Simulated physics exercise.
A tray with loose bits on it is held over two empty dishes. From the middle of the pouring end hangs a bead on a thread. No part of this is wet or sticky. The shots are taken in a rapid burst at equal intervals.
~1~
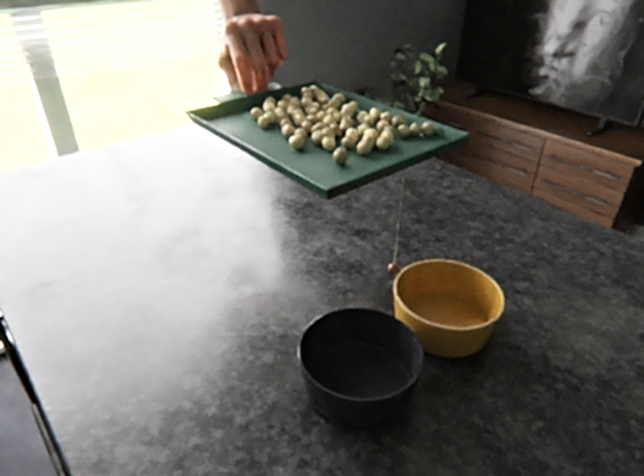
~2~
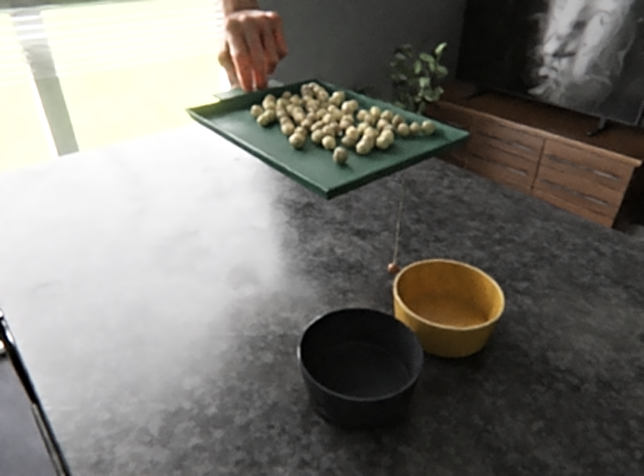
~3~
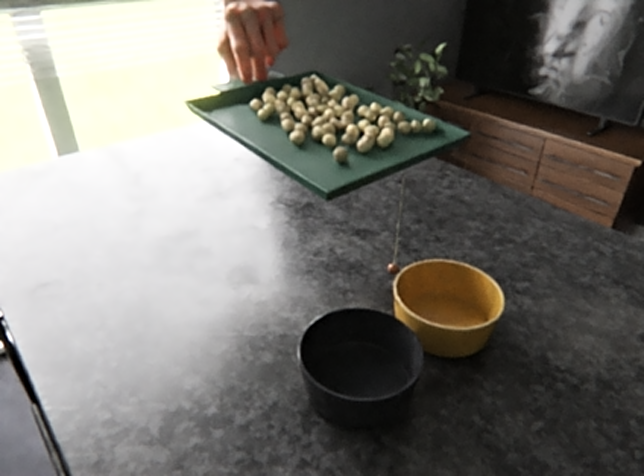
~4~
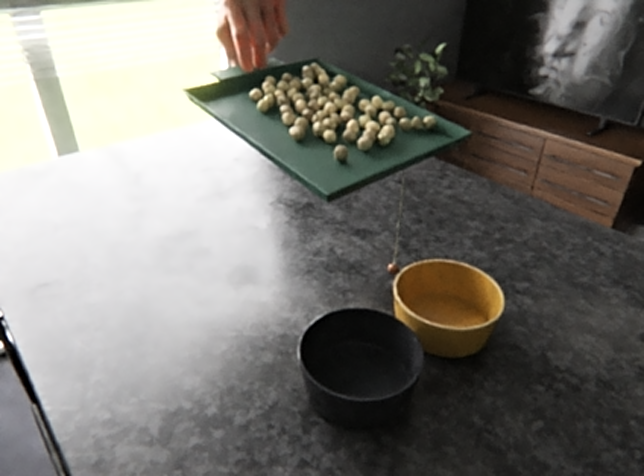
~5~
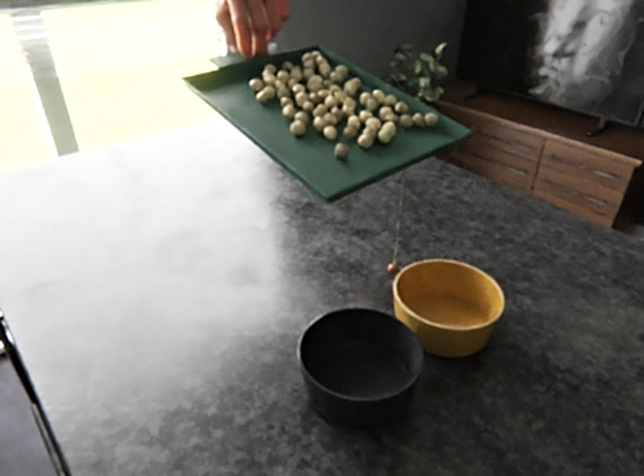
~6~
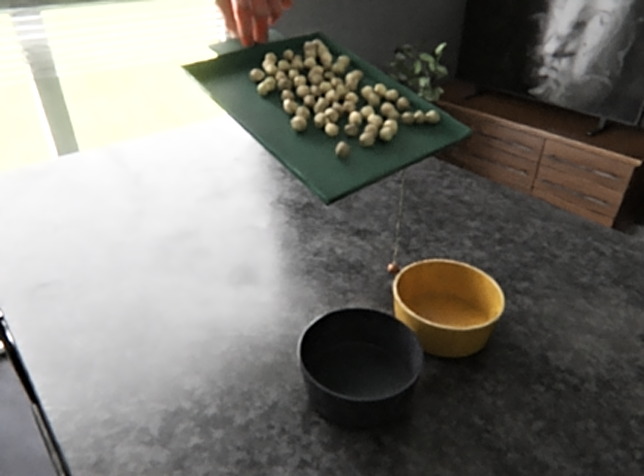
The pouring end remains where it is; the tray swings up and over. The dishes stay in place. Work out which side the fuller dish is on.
It pours more generously into the left dish, it seems.
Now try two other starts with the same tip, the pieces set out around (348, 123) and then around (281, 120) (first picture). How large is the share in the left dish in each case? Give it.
From the first start you get 60 in a hundred, from the second 70 in a hundred.
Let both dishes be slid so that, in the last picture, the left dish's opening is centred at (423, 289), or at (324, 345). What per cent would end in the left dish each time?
You'd end up with around 30 per cent and then around 50 per cent.
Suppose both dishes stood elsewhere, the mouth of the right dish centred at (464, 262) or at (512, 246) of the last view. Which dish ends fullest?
In the first try it's the left-side dish, and in the second it's the left-side dish.
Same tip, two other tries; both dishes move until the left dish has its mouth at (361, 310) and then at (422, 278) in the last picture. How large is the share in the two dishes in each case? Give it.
Trial 1 near 70 %, trial 2 near 20 %.
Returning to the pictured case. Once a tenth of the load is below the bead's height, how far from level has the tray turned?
Roughly 55 degrees of tilt.
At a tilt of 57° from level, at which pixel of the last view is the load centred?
I'd put the middle of the pieces at roughly (372, 161).
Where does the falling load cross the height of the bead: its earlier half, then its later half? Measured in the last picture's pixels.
Near (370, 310) and later near (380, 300).
Soon, tray tipped steeply; most on the tray; a small part in the left dish; a stray few in the right dish; a small part in the air.
A while on, tray tipped right over; a stray few on the tray; about half in the left dish; about a quarter in the right dish; a small part outside both; about a quarter in the air.
Towards the end, tray tipped past a quarter turn; about two thirds in the left dish; about a quarter in the right dish; a small part outside both.
Finally, tray tipped past a quarter turn; about two thirds in the left dish; about a quarter in the right dish; a small part outside both.
